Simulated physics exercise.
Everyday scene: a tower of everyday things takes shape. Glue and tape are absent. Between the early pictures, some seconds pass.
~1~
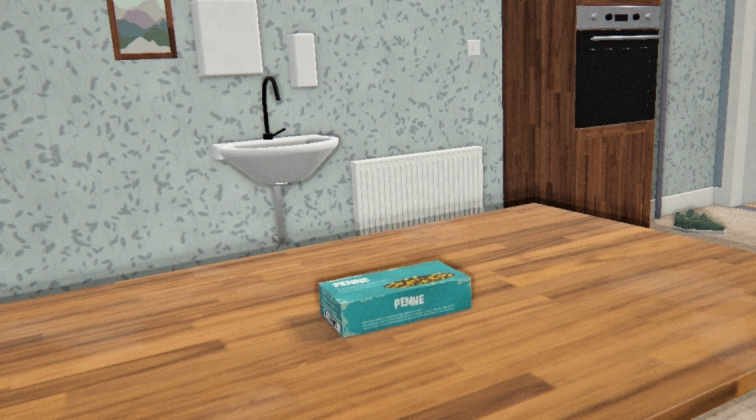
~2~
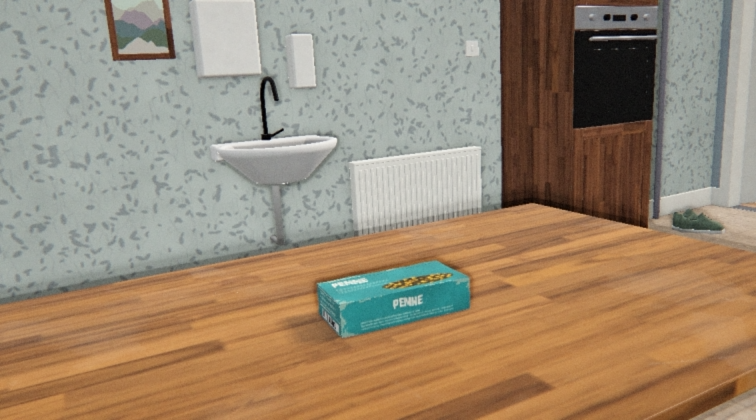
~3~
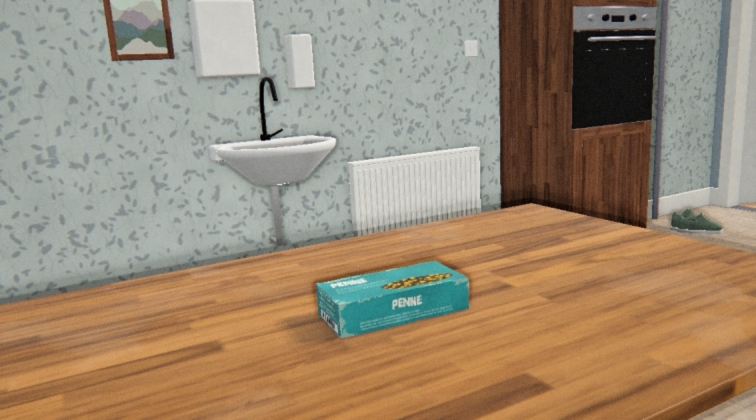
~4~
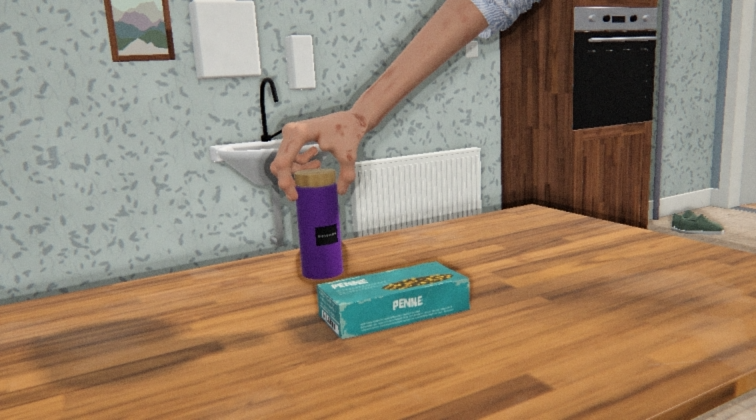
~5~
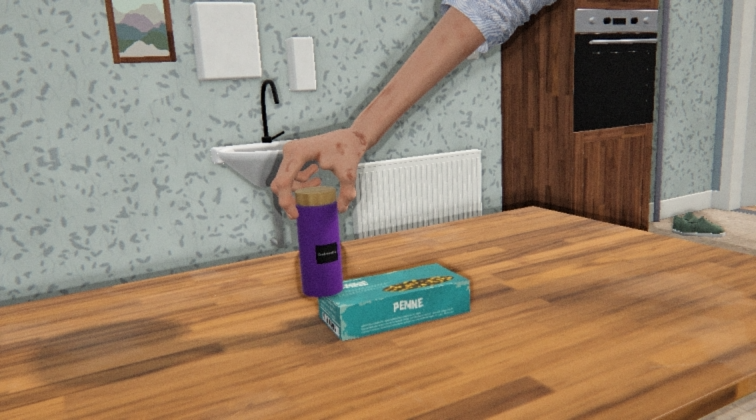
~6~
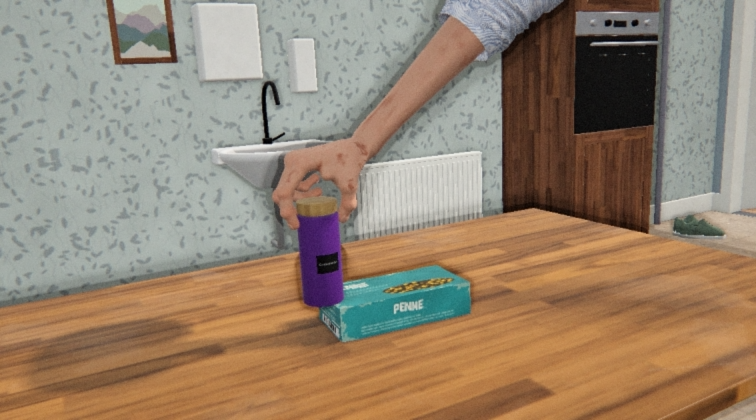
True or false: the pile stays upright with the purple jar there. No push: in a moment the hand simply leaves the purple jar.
False.
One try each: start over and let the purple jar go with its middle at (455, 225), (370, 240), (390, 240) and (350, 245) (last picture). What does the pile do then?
On the first try the pile topples, on the second it remains standing, on the third it remains standing and on the fourth it remains standing.
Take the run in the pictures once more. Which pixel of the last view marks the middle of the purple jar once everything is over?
End spot: Near (265, 329).
Then, 0.40 s on from there, purple jar now fallen.
Then, 0.50 s on from there, things are still on the move.
In the end, fallen, purple jar; turquoise packet unmoved. At the end, from the last picture's camera, purple jar near (265, 328). The pile gives way.
